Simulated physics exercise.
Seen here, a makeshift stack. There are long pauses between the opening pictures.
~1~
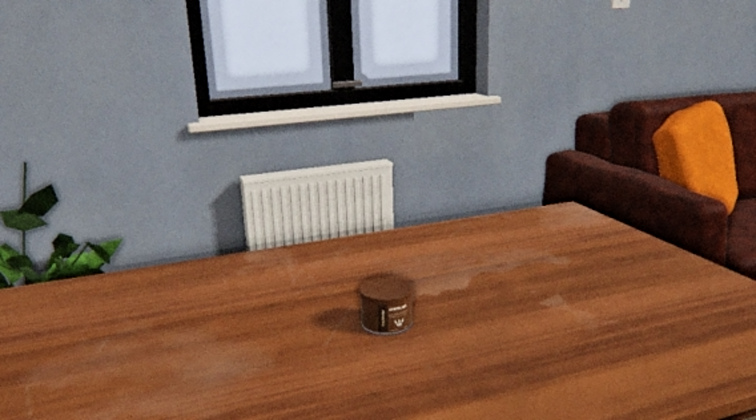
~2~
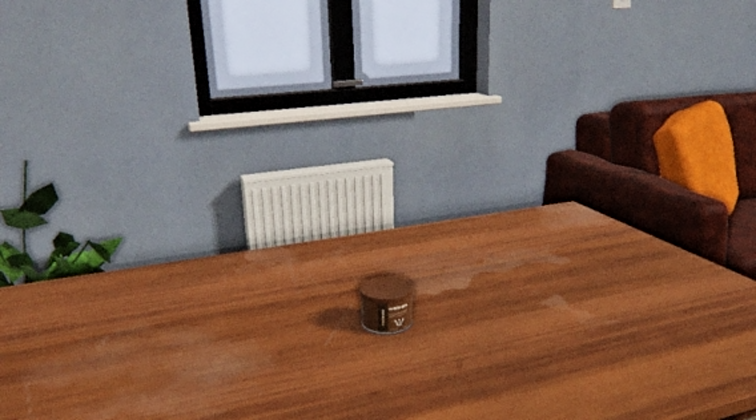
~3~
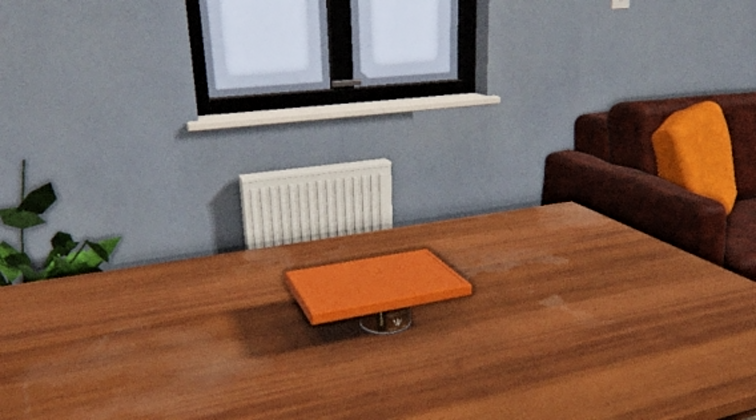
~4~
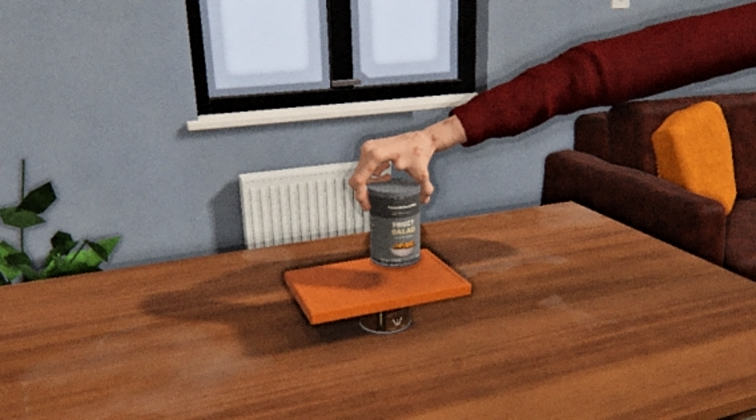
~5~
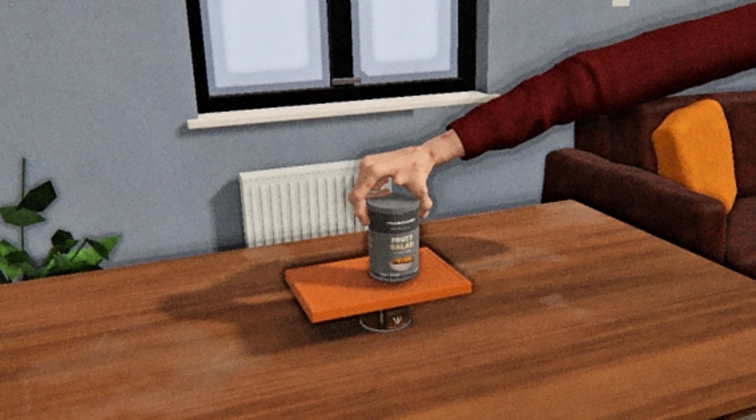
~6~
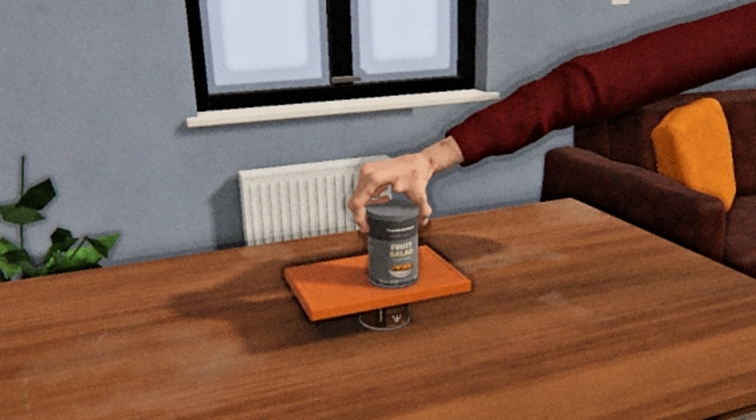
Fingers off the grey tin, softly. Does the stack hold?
As it turns out, it keeps its balance.
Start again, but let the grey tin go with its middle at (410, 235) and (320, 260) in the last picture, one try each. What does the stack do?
In the first case it keeps its balance; in the second case it gives way.
Then, 0.20 s past the last view, nothing moves.
Then, 0.60 s past the last view, grey tin resting near (393, 244).
Finally, all 3 still in place. Final places as the last picture's camera would see them, grey tin near (393, 244). The stack holds.
